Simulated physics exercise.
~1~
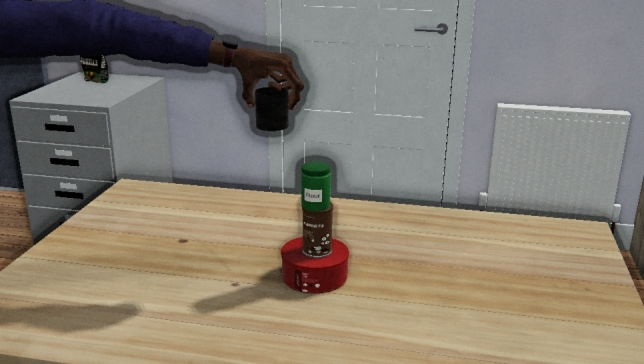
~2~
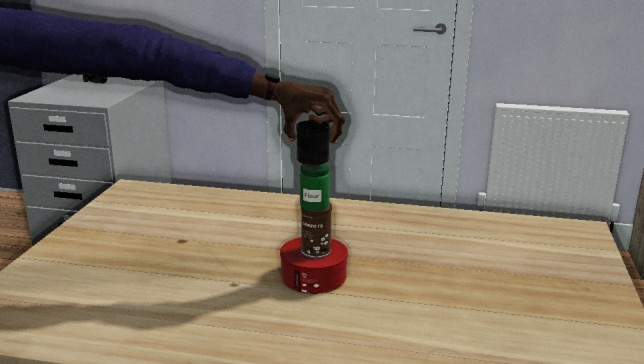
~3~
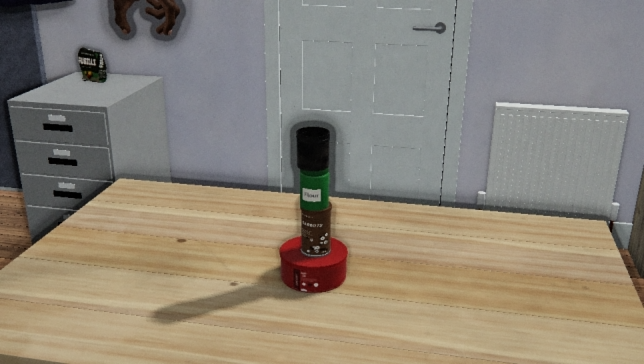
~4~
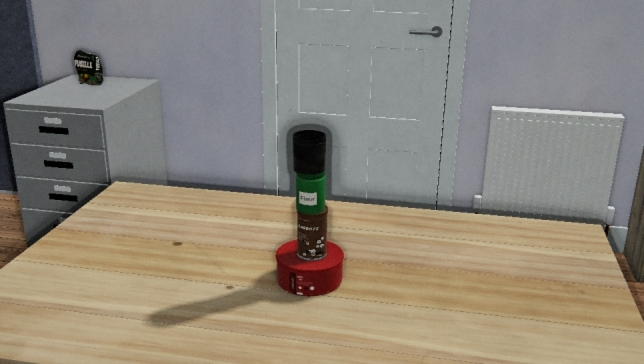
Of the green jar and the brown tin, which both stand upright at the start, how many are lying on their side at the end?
None of them are lying on their side, as the green jar and the brown tin both still stand upright in the tower.
